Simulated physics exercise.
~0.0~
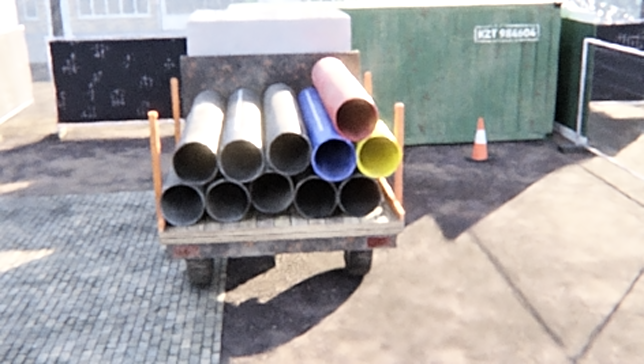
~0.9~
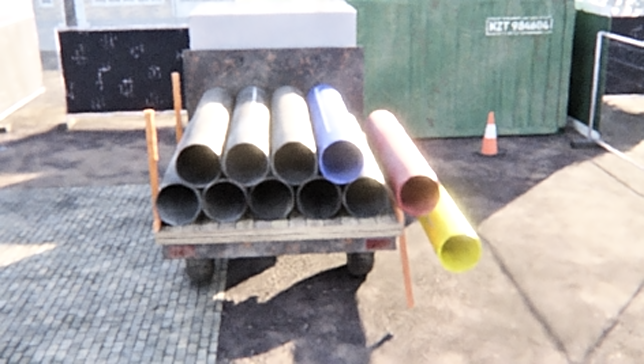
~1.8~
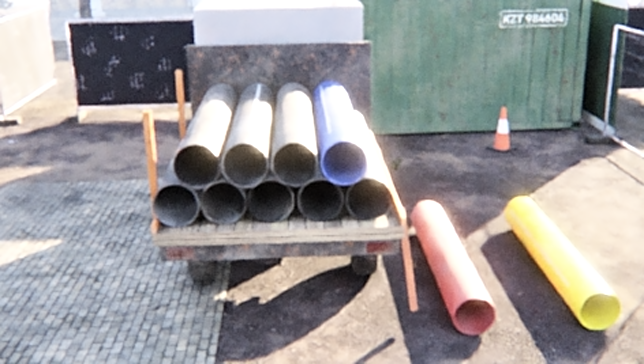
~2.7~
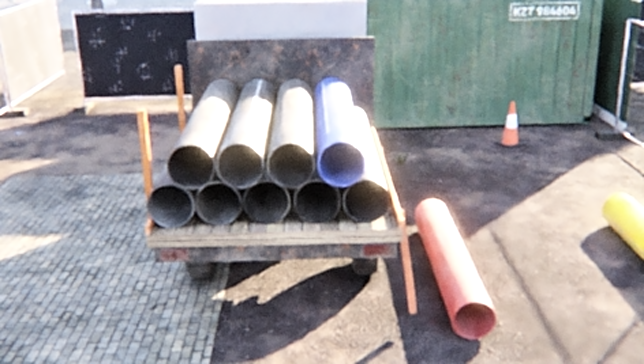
A red pipe and a yellow one roll off the right side of a flatbed parked on a sunlit yard, seen from behind and slightly above. At first they lie at the right of a stack of grey pipes with a blue one beside them, held between orange posts, while a green container and a traffic cone stand beyond. The right-hand posts swing down, and the pair drops over the edge. The red pipe comes to rest on the ground close by, while the yellow rolls farther right, partly out of view. The blue and grey pipes stay stacked aboard.
